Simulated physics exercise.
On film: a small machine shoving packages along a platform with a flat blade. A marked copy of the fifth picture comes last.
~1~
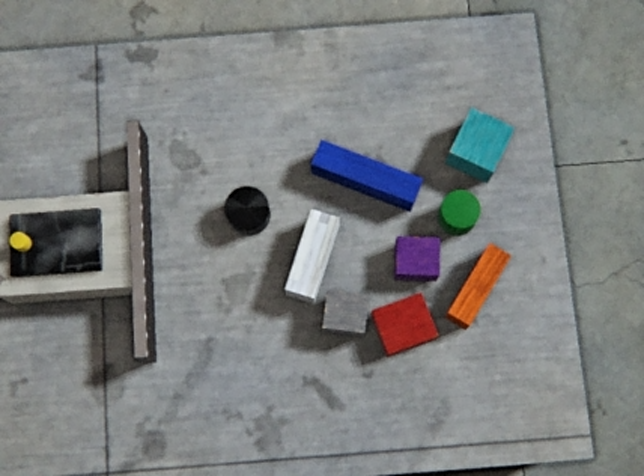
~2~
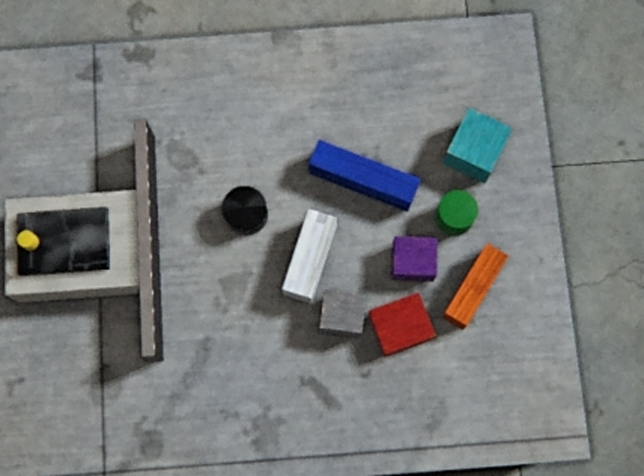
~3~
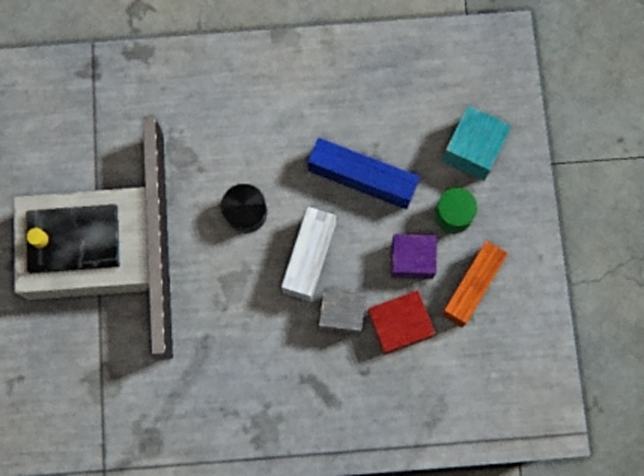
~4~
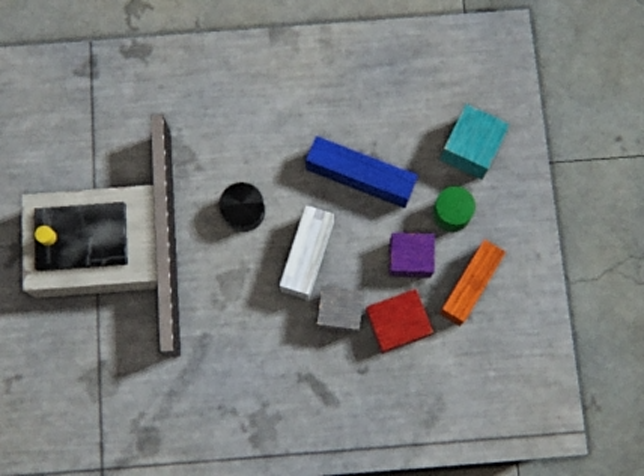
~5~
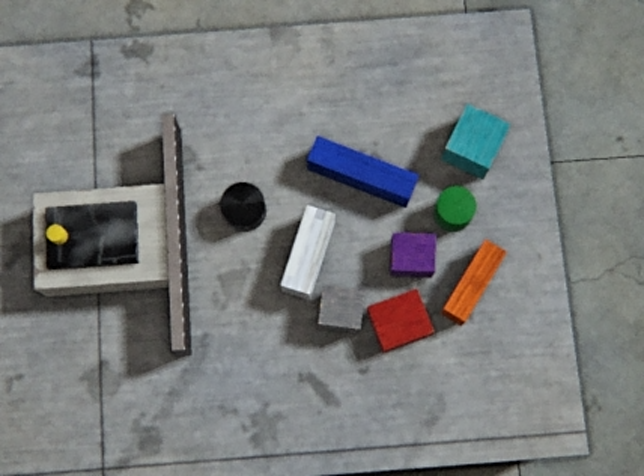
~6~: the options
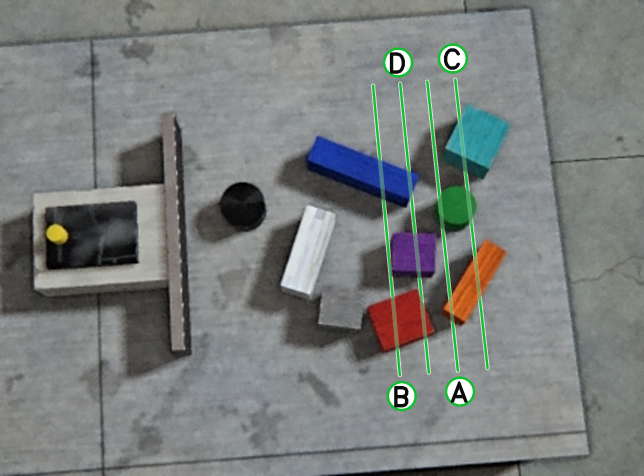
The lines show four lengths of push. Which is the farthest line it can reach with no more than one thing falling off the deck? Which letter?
Line C.
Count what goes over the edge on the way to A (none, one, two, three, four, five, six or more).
In all, none.
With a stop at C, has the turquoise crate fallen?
No.
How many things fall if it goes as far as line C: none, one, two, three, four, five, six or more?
In all, none.
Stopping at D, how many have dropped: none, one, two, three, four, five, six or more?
By then, none.
On the marked copy, A at (442, 221); B at (386, 225); C at (471, 219); D at (414, 223).
Taking C. A third of the way, robot (208, 226); black canister (309, 201); white stick (324, 253).
Two thirds of the way, robot (316, 218); green canister (478, 211); orange stick (486, 287).
When it is over, robot (399, 212); green canister (552, 220); turquoise crate (531, 113); none fallen.
As for the rest, A is within the limit but short; B is within the limit but short; D is within the limit but short.
